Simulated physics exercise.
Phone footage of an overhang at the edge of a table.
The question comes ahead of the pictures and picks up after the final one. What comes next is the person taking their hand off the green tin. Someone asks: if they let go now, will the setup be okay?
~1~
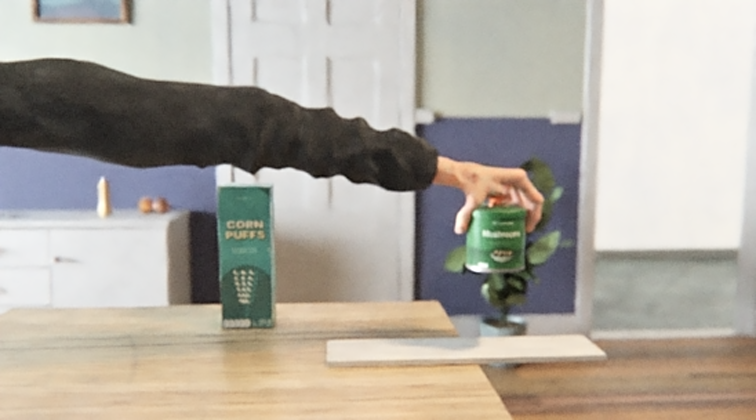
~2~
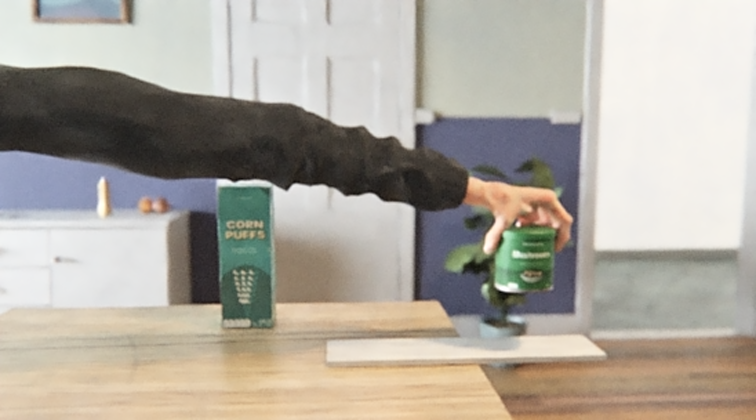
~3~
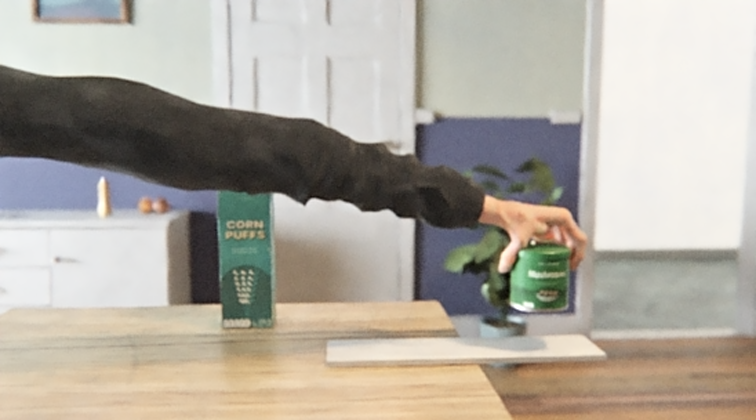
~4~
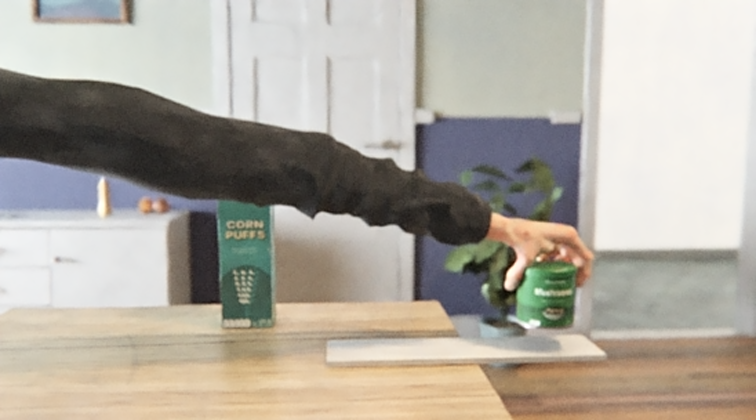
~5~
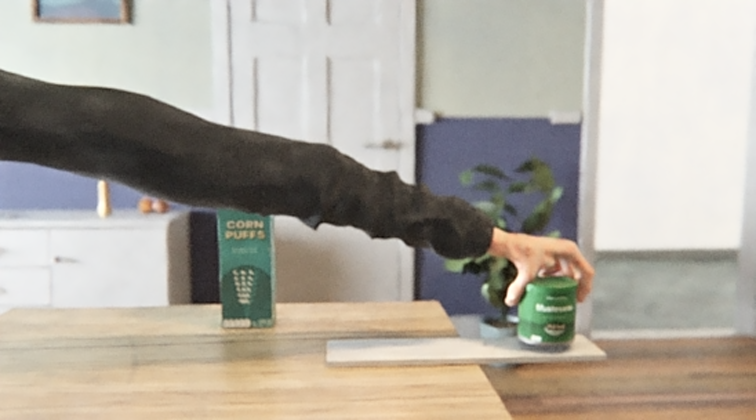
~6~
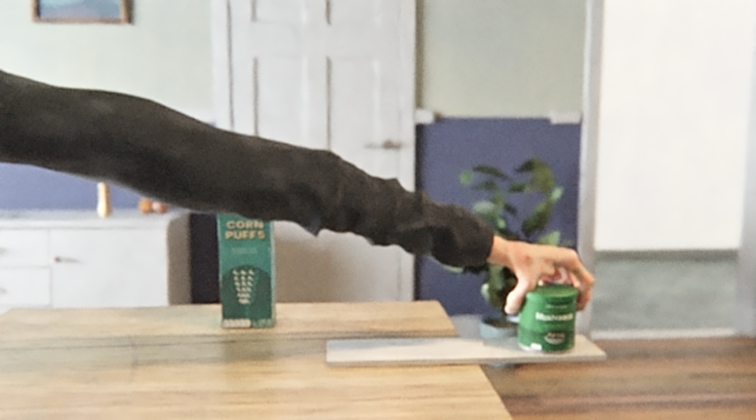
I expect the balance to break.
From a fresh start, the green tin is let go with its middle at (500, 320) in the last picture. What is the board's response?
It topples.
Then, 0.50 s on from there, white board and green tin now down on the floor or falling.
Then, 0.60 s on from there, things are still on the move.
In the end, down on the floor or falling, white board and green tin; turquoise carton unmoved. The board comes down.
